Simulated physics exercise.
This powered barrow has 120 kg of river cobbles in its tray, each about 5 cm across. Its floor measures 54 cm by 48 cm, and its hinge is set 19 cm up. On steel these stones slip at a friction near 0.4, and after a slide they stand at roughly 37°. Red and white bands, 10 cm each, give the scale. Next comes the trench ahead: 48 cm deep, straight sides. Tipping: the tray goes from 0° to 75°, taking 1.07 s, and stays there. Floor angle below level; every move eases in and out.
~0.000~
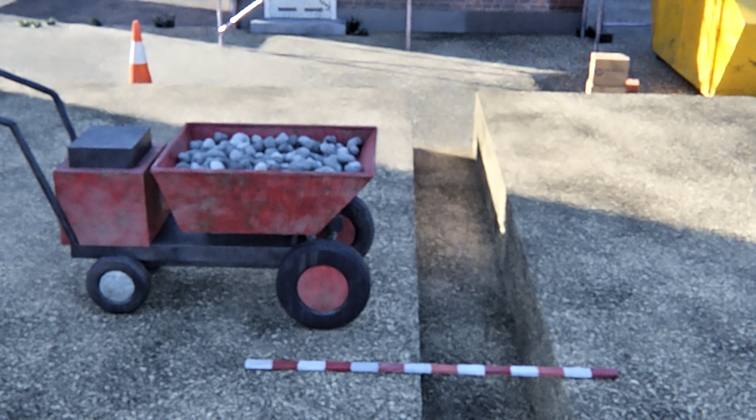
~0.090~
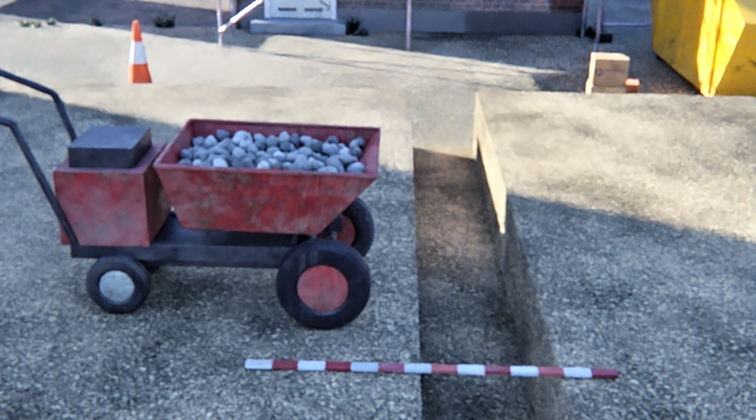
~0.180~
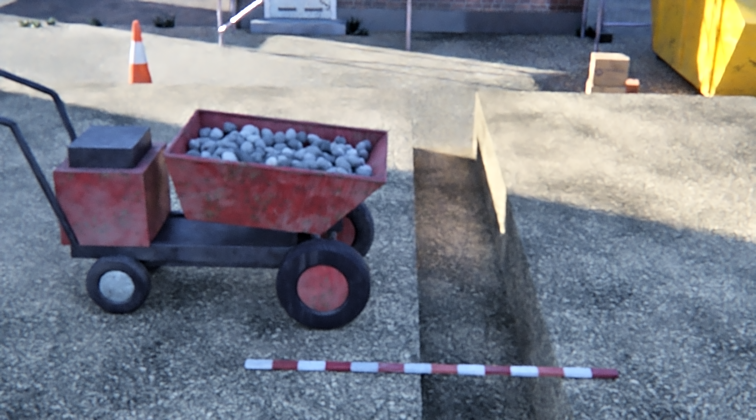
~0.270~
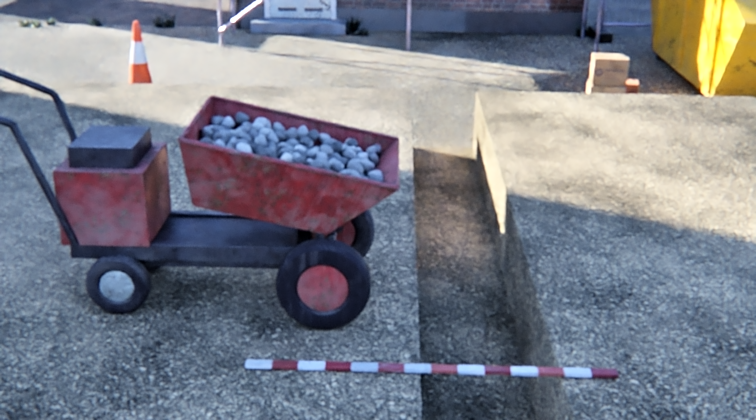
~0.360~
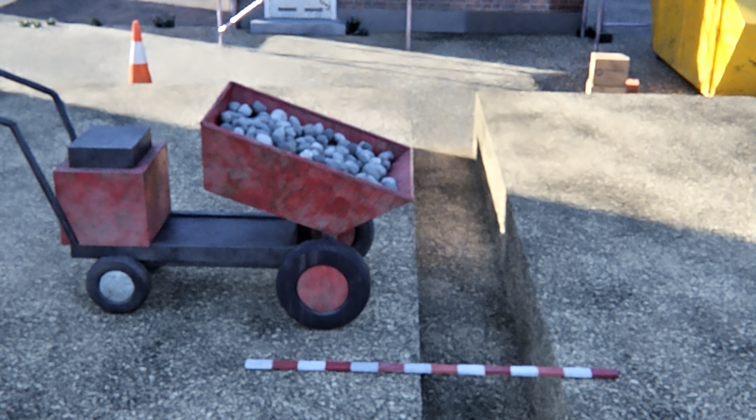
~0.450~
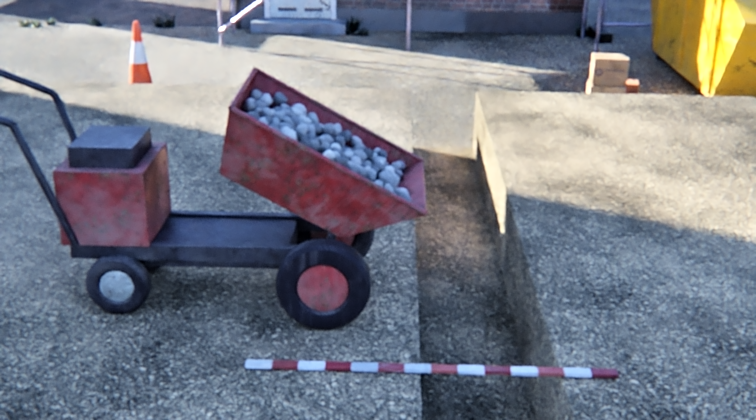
A red tray heaped with rounded grey stones tilts on a small red and black wheeled barrow, its left end rising and its right lip dipping, slowly at first and then faster. The barrow stands left of a straight-sided trench in sunlit, shadowed gravelly ground, seen from slightly above by a still camera. A red-and-white banded pole lies in front, with an orange cone behind and a yellow skip at upper right.
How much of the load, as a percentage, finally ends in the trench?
I would put it at about 99 per cent.
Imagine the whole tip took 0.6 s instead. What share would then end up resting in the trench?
Roughly 90 per cent would.
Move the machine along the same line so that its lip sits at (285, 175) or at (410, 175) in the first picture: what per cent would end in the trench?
First some 70, then 80 per cent.
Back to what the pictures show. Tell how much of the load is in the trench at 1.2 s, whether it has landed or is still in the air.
Some 50 per cent.
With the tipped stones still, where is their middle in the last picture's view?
Their middle ends up near (491, 382).
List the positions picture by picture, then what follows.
The first frame shows lip at (373, 176), floor tilted 0°, highest stones at (278, 146).
In the second frame, the tray is at 2°, its lip at (377, 177); the top of the load is at (266, 145); the stones move at 0.3 m/s on average.
In the third frame, the tray is at 6°, its lip at (385, 181); the top of the load is at (234, 138); the stones move at 0.5 m/s on average.
In the fourth frame, the tray is at 12°, its lip at (398, 189); the top of the load is at (242, 128); the stones move at 0.6 m/s on average.
The fifth frame shows lip at (412, 199), floor tilted 20°, highest stones at (241, 114); the stones move at 0.8 m/s on average.
In the sixth frame, the tray is at 29°, its lip at (426, 214); the top of the load is at (263, 103); the stones move at 0.9 m/s on average.
After 0.8 s the floor is at 63°; 100 % in the tray; the foremost stones are at (459, 250).
After 1.2 s the floor is at 75°; 48 % in the tray, 51 % in the trench; the foremost stones are at (549, 335).
After 1.5 s the floor is at 75°; 11 % in the tray, 88 % in the trench, 1 % past the trench; the foremost stones are at (584, 357).
After 3.5 s the floor is at 75°; 0 % in the tray, 99 % in the trench, 1 % past the trench; the foremost stones are at (608, 344).
